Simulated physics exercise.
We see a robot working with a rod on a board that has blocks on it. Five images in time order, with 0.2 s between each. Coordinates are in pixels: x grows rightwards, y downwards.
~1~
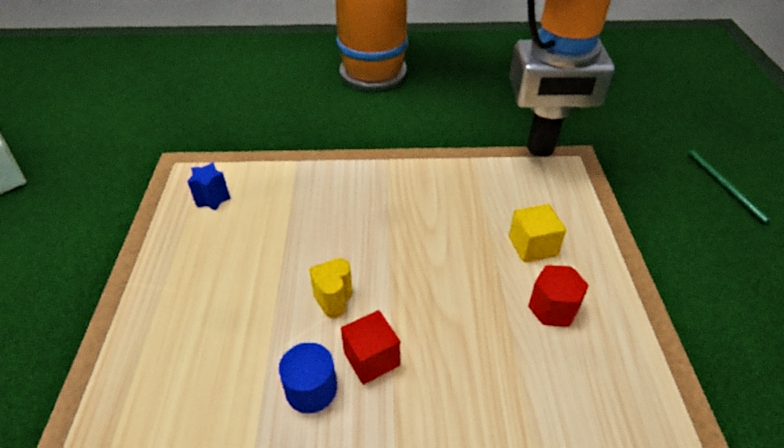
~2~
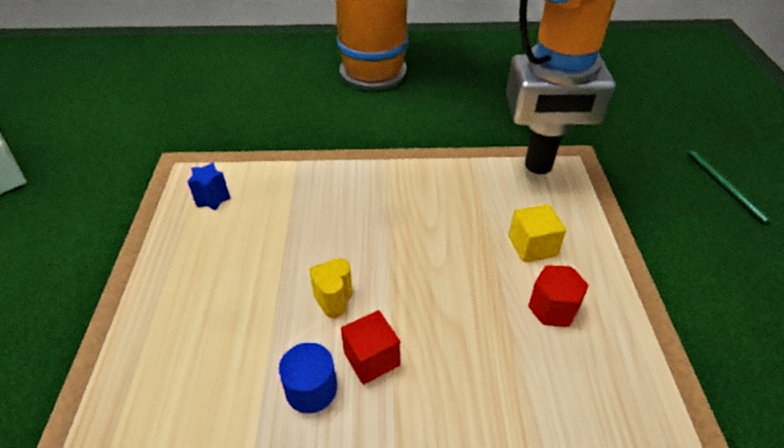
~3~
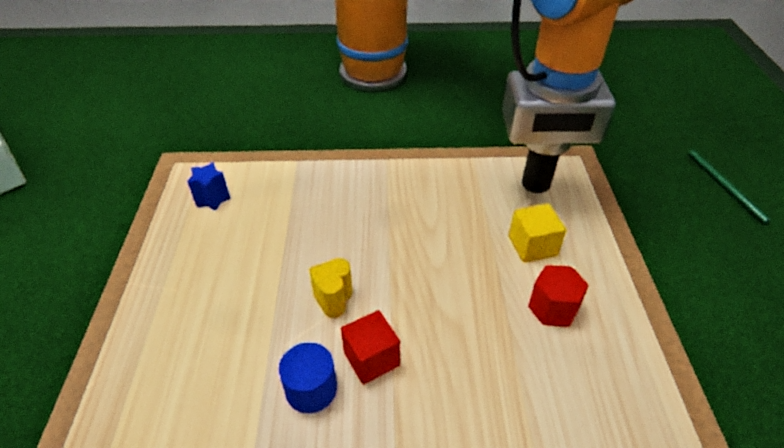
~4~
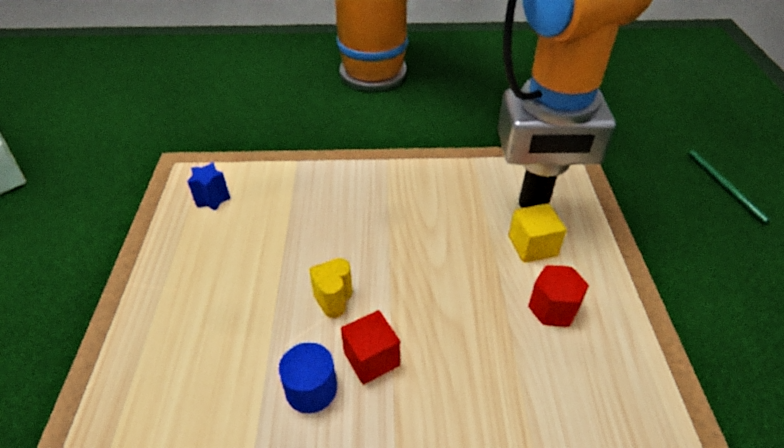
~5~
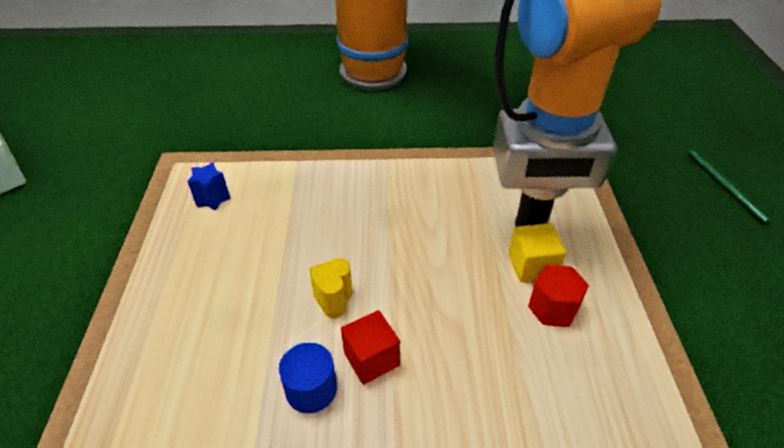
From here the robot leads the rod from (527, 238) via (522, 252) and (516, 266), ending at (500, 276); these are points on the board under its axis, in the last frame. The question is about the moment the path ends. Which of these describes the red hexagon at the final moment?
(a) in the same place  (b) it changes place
b
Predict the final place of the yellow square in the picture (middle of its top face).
It will likely be found at (531, 277).
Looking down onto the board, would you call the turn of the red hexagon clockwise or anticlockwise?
It makes a counterclockwise turn.
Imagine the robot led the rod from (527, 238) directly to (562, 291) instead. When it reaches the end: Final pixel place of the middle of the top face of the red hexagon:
The middle of its top is at (573, 338).
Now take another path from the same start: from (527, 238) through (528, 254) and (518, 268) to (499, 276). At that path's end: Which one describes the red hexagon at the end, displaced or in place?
It moves.
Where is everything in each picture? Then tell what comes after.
The first picture shows rod's lower end (540, 150); yellow square (540, 219); red hexagon (562, 282).
The second picture shows rod (538, 167); blocks still.
The third picture shows rod (536, 185); blocks still.
The fourth picture shows rod (533, 205); blocks still.
The fifth picture shows rod (530, 227); yellow square (540, 239); red hexagon (562, 282).
The first path, step by step. Halfway along, rod (522, 249); yellow square (535, 263); red hexagon (567, 296), turned 20° anticlockwise.
At the end, rod (503, 266); yellow square (531, 277), turned 20° anticlockwise; red hexagon (571, 305), turned 35° anticlockwise.
